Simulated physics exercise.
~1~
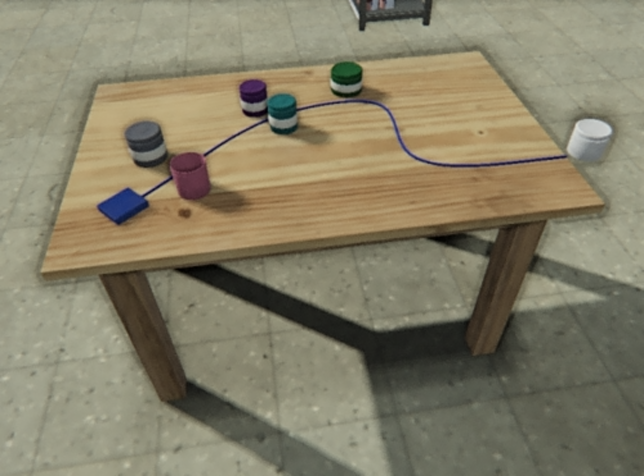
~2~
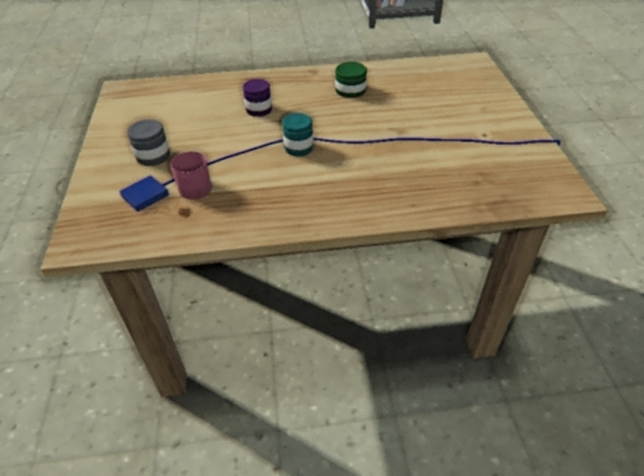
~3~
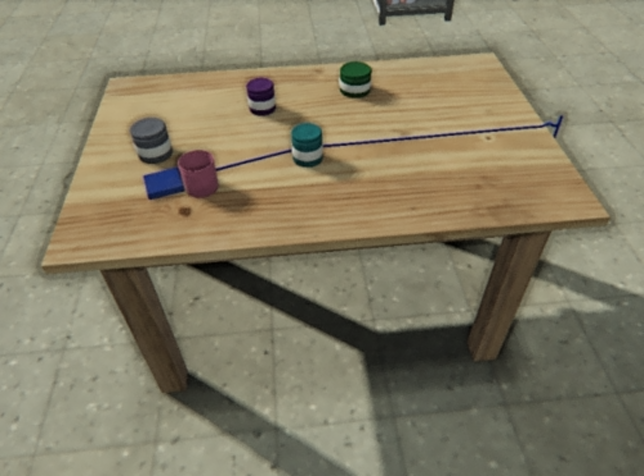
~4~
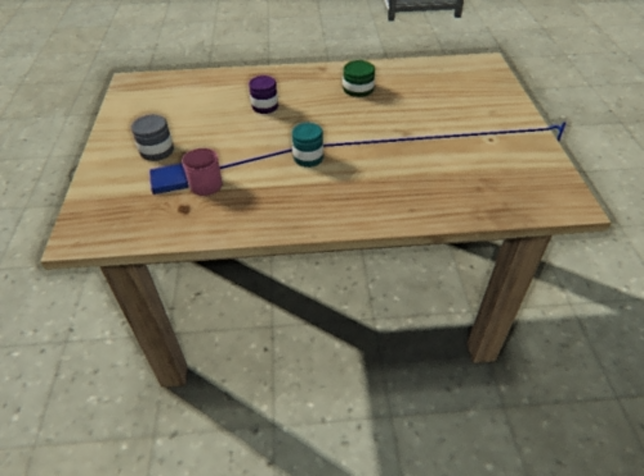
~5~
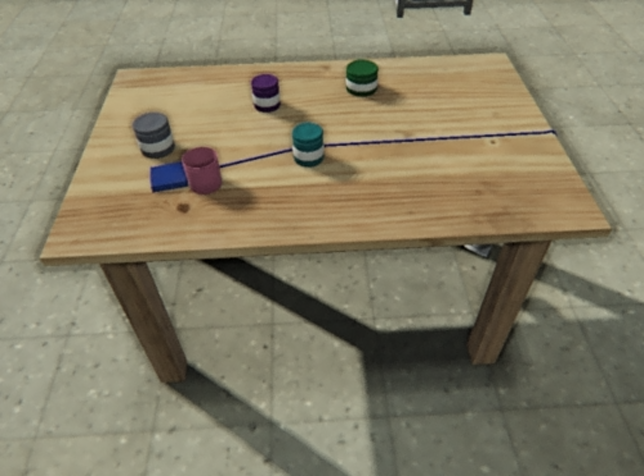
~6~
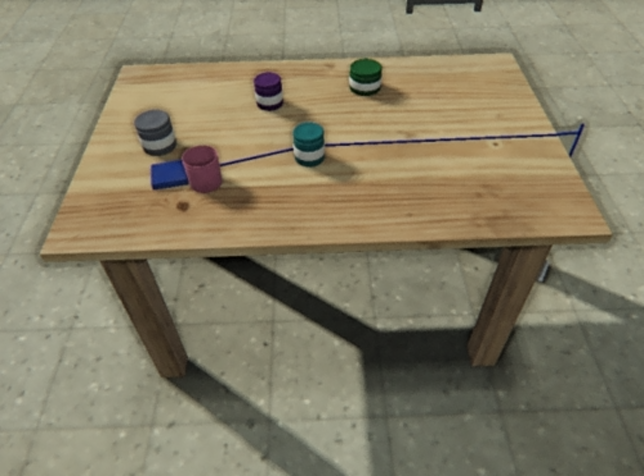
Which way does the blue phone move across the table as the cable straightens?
The blue phone slides to the right, ending up close against the pink cup.
A wooden table stands on a pale tiled floor, seen from above and in front as the view drifts slightly sideways. On it are a blue phone, a grey tin and a pink cup at the left, with purple, teal and green containers farther back, while a curving blue cable runs toward a white cylindrical speaker just past the right edge. The speaker drops out of sight and the cable pulls nearly straight, dragging the teal tin right and nearer. The phone slides up against the pink cup, which shifts slightly. Finally, both stay on the table, and the cable's end juts up at the right edge.
